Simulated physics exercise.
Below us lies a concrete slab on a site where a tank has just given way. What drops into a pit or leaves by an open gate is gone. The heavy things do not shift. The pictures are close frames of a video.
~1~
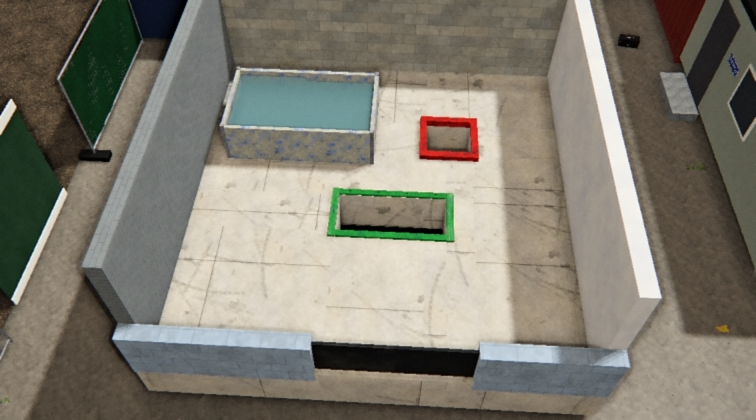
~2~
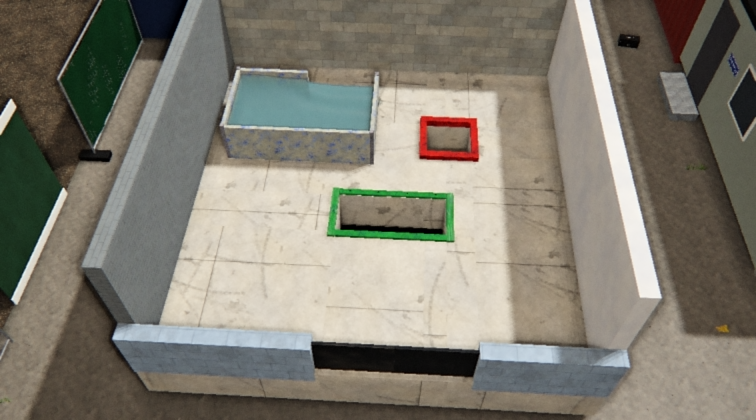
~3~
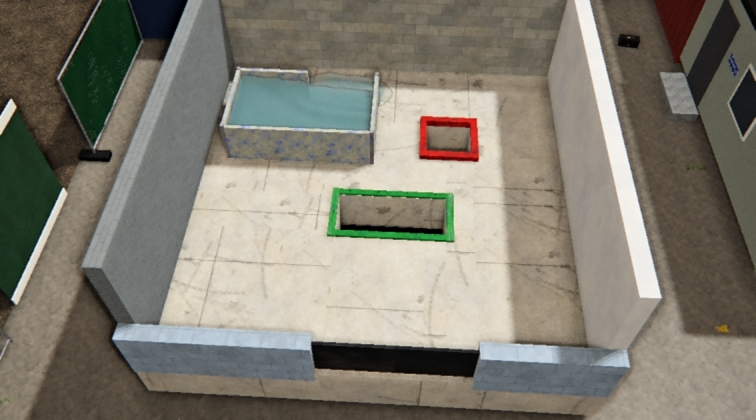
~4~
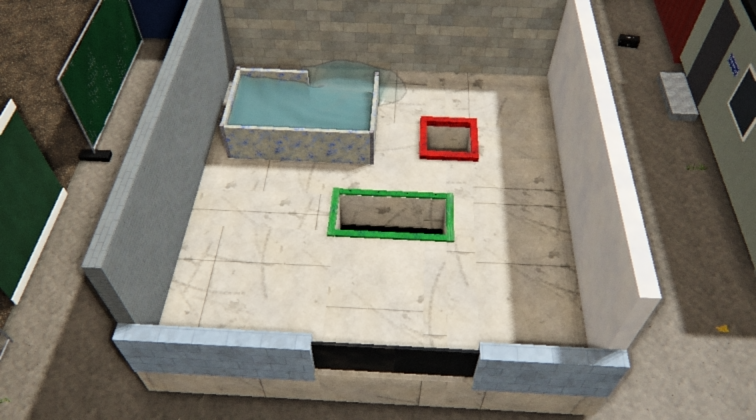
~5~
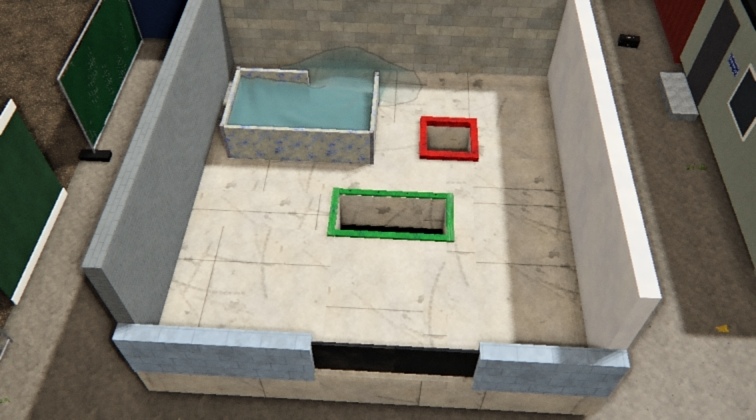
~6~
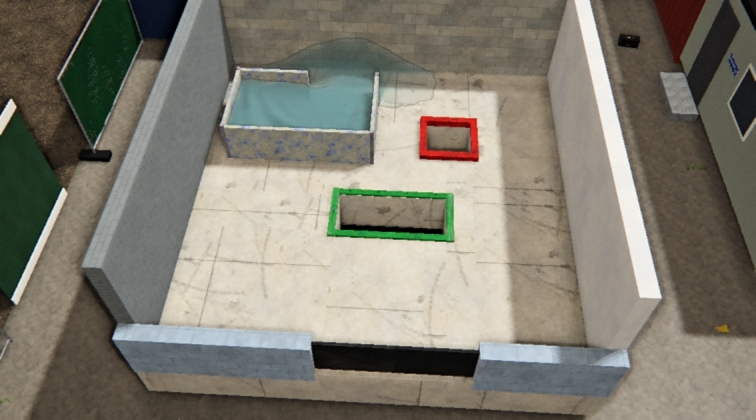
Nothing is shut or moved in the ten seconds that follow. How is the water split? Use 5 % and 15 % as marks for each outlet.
The gate takes less than 5 %; the green pit takes less than 5 %; the red pit takes less than 5 %.
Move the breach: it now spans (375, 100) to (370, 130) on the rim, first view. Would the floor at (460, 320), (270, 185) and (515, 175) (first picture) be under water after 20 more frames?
In that order: Dry, dry, covered.
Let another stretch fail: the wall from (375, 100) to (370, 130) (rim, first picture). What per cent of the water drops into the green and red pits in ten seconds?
Per cent: Green 10, red 25.
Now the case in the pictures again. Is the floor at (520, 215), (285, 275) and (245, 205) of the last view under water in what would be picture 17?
As listed: Not flooded, no water, no water.
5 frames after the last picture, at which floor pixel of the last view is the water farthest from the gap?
Close to (516, 77).
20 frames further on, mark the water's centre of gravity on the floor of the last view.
I would point to (357, 119).
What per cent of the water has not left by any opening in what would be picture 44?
Some 100 per cent.
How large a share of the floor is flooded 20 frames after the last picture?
Near 50 in a hundred.
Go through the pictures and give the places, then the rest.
The first frame shows still water in the water tank at (303, 103).
In the second frame, water pours out on the water tank's far side and has run to a hidden place.
In the third frame, water pours out on the water tank's far side and has run to a hidden place.
In the fourth frame, water pours out on the water tank's far side and has run to (307, 67).
In the fifth frame, water pours out on the water tank's far side and has run to (410, 71).
In the sixth frame, the front is at (431, 72), out from the gap on the water tank's far side.
A moment on, water covers 15 % of the floor; the gate 0 %, the green pit 0 %, the red pit 0 %.
Next, water covers 25 % of the floor; the gate 0 %, the green pit 0 %, the red pit 0 %.
Then, water covers 50 % of the floor; the gate 0 %, the green pit 0 %, the red pit 0 %.
Later, water covers 75 % of the floor; the gate 0 %, the green pit 0 %, the red pit 0 %.
In the end, water covers 90 % of the floor; the gate 0 %, the green pit 2 %, the red pit 0 %.
